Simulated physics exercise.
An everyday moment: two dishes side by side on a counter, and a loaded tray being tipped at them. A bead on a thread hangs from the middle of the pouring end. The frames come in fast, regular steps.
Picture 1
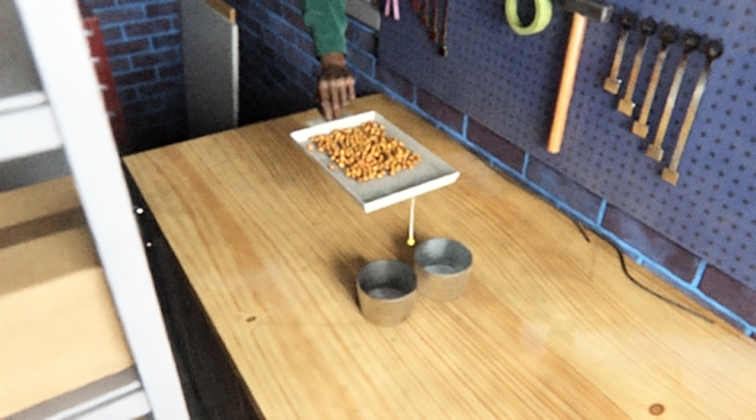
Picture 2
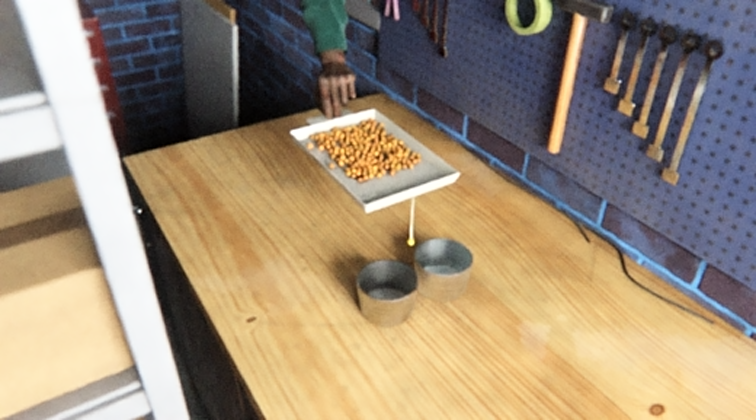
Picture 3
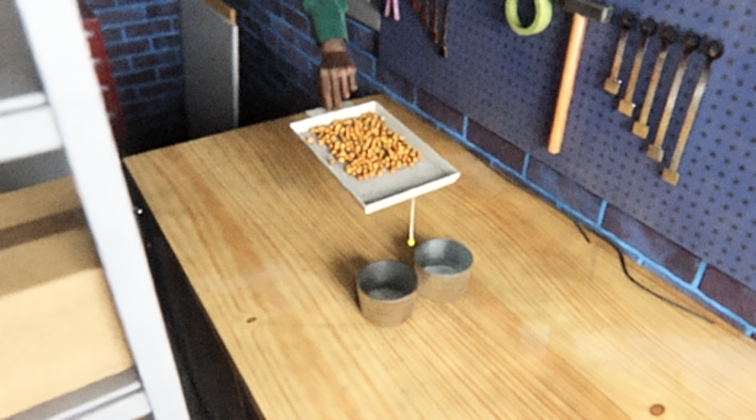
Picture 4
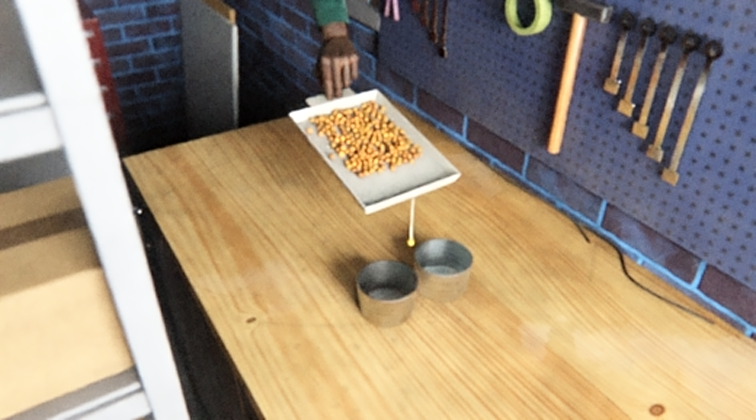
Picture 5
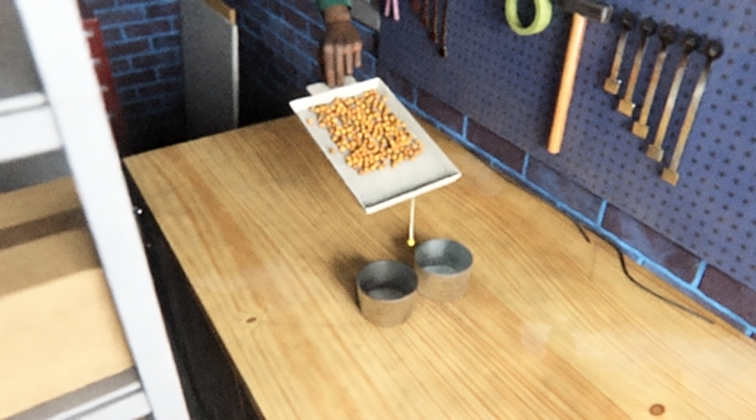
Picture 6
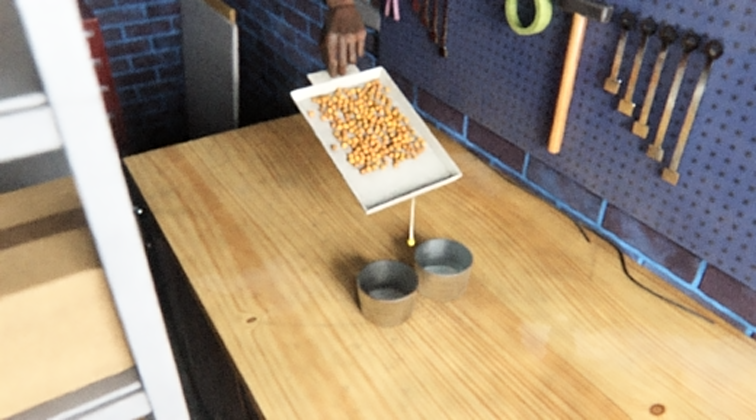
A brown hand in a green sleeve raises the far end of a white tray of roasted chickpeas above a pale wooden workbench, seen from above by a still camera. Two grey dishes sit side by side below the tray's near edge, where a yellow bead hangs on a thread, with tools on a blue pegboard at right. The tray steepens steadily, its near edge dipping slightly at the left corner, while the chickpeas stay heaped on it.
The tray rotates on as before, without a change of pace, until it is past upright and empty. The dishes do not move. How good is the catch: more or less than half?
The two hold over half of the load.
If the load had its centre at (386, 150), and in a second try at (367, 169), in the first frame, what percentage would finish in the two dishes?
First some 80, then 80 per cent.
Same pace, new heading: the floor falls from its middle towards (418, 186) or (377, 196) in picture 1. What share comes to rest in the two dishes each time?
About 60 and 80 per cent.
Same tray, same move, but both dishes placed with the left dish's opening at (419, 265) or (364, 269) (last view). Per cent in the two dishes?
The first gives 60 %, the second 30 %.
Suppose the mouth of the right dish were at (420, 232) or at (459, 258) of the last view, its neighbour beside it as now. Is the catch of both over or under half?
First not half, then more than half.
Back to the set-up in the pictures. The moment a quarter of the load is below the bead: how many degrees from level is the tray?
Near 80 degrees.
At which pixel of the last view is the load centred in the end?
Around (406, 300).
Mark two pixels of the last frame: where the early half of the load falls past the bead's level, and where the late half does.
First near (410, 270), later near (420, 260).
Soon after the last picture, tray tipped steeply; about two thirds on the tray; a stray few in the left dish; a stray few in the right dish; a stray few outside both; about a quarter in the air.
A little later, tray tipped past a quarter turn; a small part on the tray; about a third in the left dish; about a quarter in the right dish; about a quarter outside both; about a quarter in the air.
Later still, tray tipped past a quarter turn; about half in the left dish; about a third in the right dish; about a quarter outside both.
At rest, tray tipped past a quarter turn; about half in the left dish; about a third in the right dish; about a quarter outside both.
